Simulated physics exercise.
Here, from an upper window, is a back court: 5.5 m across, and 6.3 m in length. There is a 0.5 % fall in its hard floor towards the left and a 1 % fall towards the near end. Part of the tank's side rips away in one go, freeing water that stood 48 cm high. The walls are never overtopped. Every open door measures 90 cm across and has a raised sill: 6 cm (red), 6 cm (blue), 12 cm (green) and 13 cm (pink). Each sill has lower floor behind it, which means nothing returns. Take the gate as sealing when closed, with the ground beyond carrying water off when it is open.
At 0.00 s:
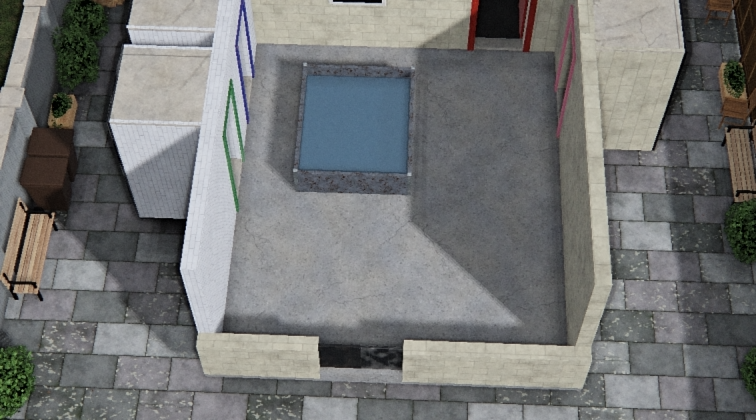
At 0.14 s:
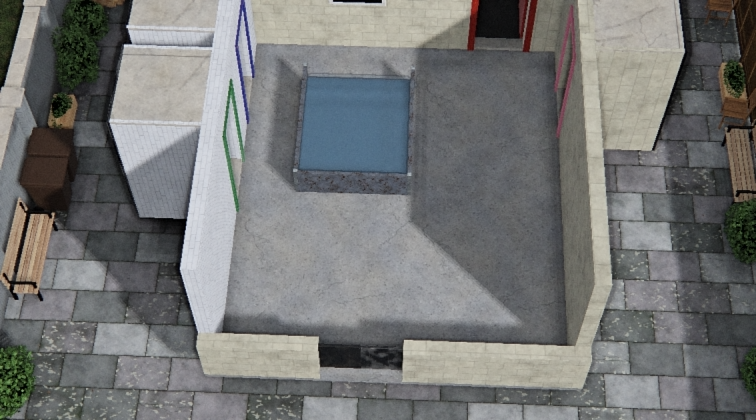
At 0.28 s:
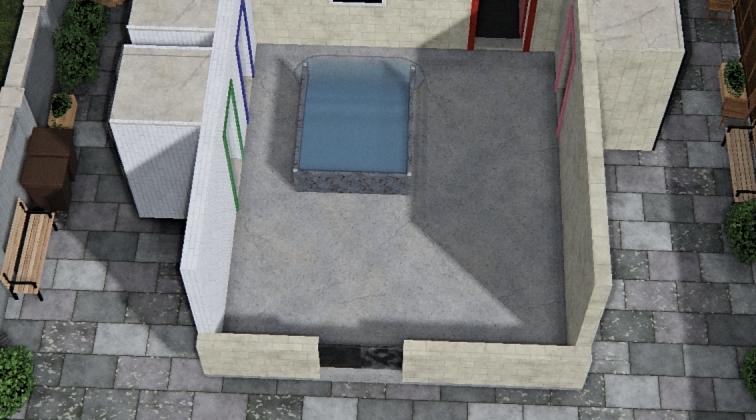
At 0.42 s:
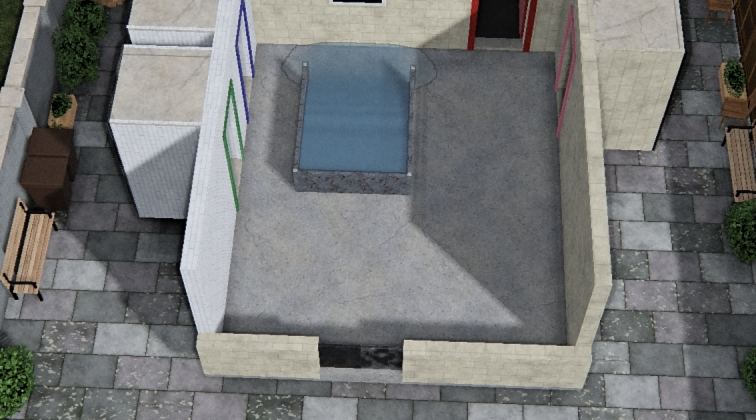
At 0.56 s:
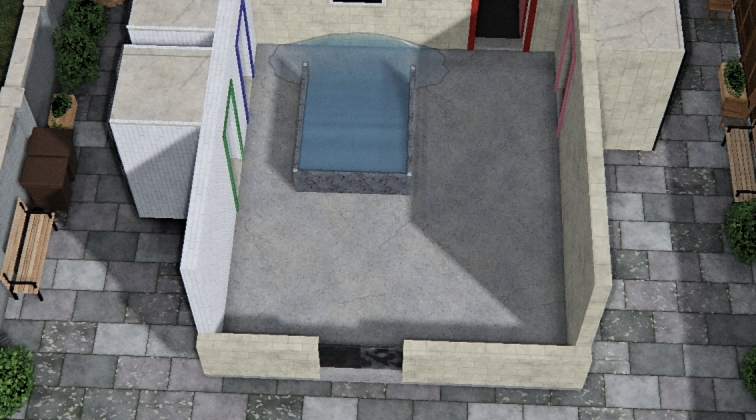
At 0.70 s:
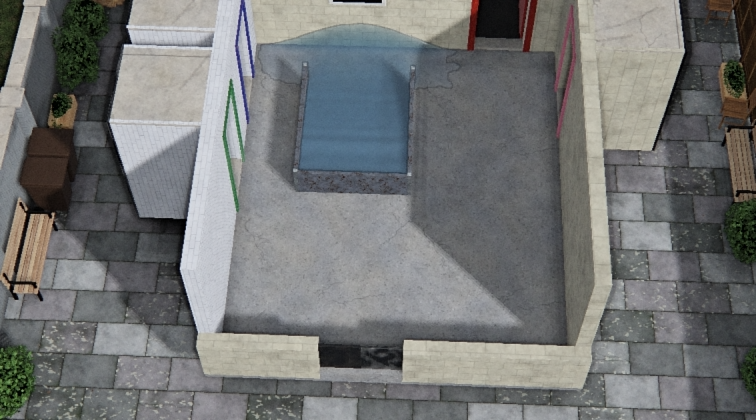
Water slips out over the far side of a raised blue tank in a walled grey court seen from high above, spreading in a thin, clear sheet to both sides and toward the back wall. Green and blue outlines mark the white left wall, pink the right, and red a dark doorway behind. Benches and shrubs stand outside on grey paving, and the camera stays still.
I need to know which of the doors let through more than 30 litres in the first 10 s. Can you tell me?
In the end red door: Within the limit. Blue door: Past the limit. Green door: Within the limit. Pink door: Within the limit.
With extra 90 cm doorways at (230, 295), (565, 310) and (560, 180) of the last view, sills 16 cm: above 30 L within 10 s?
Check each in turn: The first fails, the second fails, the third fails.
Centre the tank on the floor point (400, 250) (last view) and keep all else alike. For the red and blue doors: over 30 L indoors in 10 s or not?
Red: Too much; blue: Too much.
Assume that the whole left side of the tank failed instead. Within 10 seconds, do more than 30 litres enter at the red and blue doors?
Here's how it goes: Red falls short, blue exceeds it.
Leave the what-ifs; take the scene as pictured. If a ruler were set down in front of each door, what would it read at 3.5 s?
Measured in centimetres, the red door gives 6, the blue door 13, the green door 4 and the pink door 16.
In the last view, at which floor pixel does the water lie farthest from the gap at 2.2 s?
(551, 59).
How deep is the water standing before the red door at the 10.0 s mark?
Roughly 3.5 cm.
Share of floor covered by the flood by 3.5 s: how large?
Near 45 per cent is wet.
After 1.4 s water covers 10 % of the floor and is deepest (38 cm) near (257, 50); red door 5 cm at the sill, 0 L in, blue door not reached, green door not reached, pink door not reached.
After 2.2 s water covers 25 % of the floor and is deepest (38 cm) near (257, 50); red door 8 cm at the sill, 0 L in, blue door 14 cm at the sill, 5 L in, green door not reached, pink door 10 cm at the sill, 0 L in.
After 3.5 s water covers 45 % of the floor and is deepest (20 cm) near (256, 58); red door 6 cm at the sill, 2 L in, blue door 13 cm at the sill, 50 L in, green door 4 cm at the sill, 0 L in, pink door 16 cm at the sill, 8 L in.
After 6.0 s water covers 85 % of the floor and is deepest (16 cm) near (221, 354); red door 6 cm at the sill, 7 L in, blue door 8 cm at the sill, 86 L in, green door 3 cm at the sill, 0 L in, pink door 7 cm at the sill, 13 L in.
After 10.0 s water covers 90 % of the floor and is deepest (9 cm) near (334, 358); red door 3 cm at the sill, 9 L in, blue door 6 cm at the sill, 96 L in, green door 3 cm at the sill, 0 L in, pink door 5 cm at the sill, 13 L in.
